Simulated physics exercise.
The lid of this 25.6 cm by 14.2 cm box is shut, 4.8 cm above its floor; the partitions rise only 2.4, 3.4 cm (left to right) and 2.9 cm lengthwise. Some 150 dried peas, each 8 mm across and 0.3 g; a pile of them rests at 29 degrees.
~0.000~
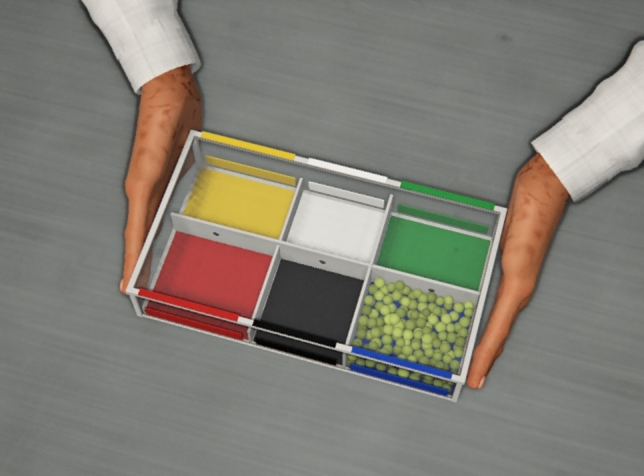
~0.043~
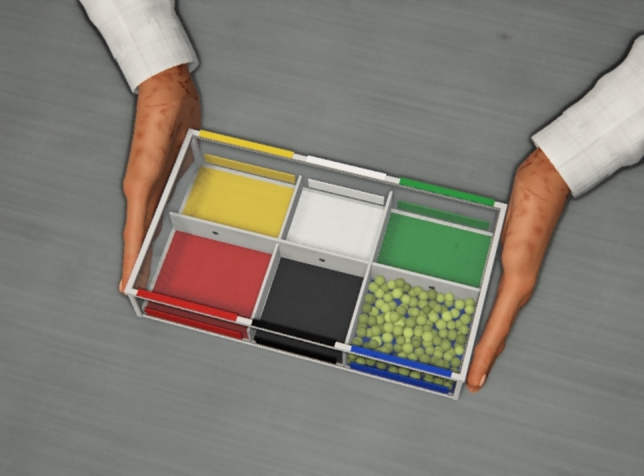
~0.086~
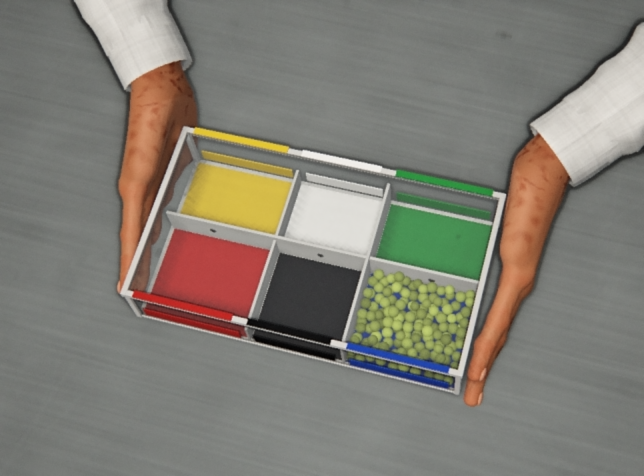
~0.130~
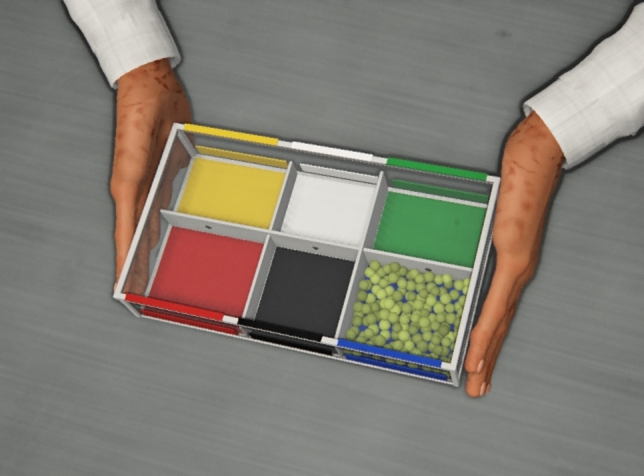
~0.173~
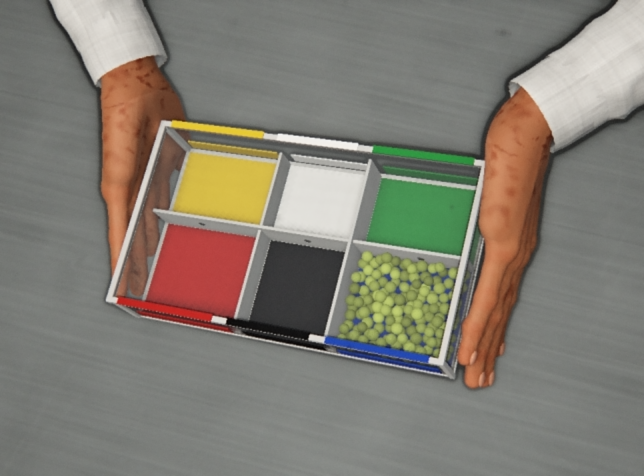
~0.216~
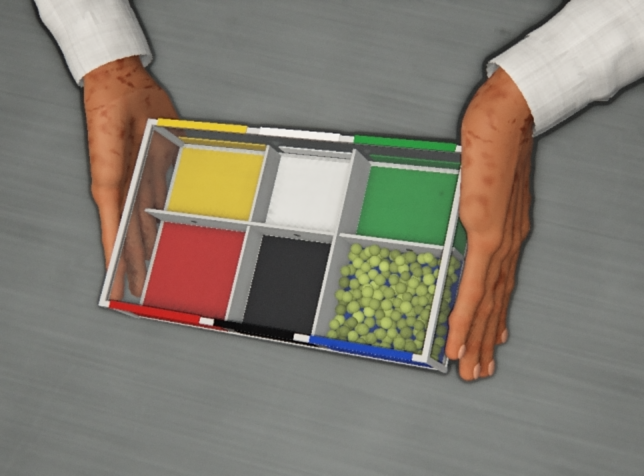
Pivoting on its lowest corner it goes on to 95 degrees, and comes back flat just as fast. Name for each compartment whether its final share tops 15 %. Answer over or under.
Red compartment: Under; blue compartment: Over; green compartment: Under; yellow compartment: Under; white compartment: Under; black compartment: Under.
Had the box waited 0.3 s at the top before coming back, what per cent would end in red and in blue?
Then: Red 10; blue 85.
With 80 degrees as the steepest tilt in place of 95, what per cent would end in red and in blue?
In that case red 5, blue 85.
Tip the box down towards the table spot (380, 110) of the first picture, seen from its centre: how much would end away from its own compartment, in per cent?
Some 70 per cent.
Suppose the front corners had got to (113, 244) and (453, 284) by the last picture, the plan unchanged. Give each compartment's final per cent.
Red 0, blue 35, green 20, yellow 25, white 20, black 0.
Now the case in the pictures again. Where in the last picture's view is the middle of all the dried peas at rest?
Around (381, 345).
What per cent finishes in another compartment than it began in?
Roughly 15 per cent.
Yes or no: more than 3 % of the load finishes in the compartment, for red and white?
Red yes; white no.
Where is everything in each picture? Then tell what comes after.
The first picture shows box tilt 0 degrees, front corners at (133, 289) and (460, 377); blue 100 %.
The second picture shows box tilt 1 degrees, front corners at (132, 290) and (460, 375).
The third picture shows box tilt 5 degrees, front corners at (128, 291) and (458, 371), lowest corner left front.
The fourth picture shows box tilt 11 degrees, front corners at (121, 294) and (451, 365), lowest corner left front.
The fifth picture shows box tilt 17 degrees, front corners at (113, 298) and (439, 359), lowest corner left front.
The sixth picture shows box tilt 24 degrees, front corners at (106, 301) and (423, 356), lowest corner left front; blue 100 %. The box's pace is about 155 degrees a second.
After 0.78 s, tilt 94 degrees; blue 95 %, black 5 %.
After 1.16 s, tilt 39 degrees; red 10 %, blue 90 %, black 5 %.
Then, at 1.62 s, tilt 0 degrees; red 10 %, blue 85 %, black 5 %.
By 2.1 s all is still; red 10 %, blue 85 %, green 0 %, yellow 0 %, white 0 %, black 5 %.
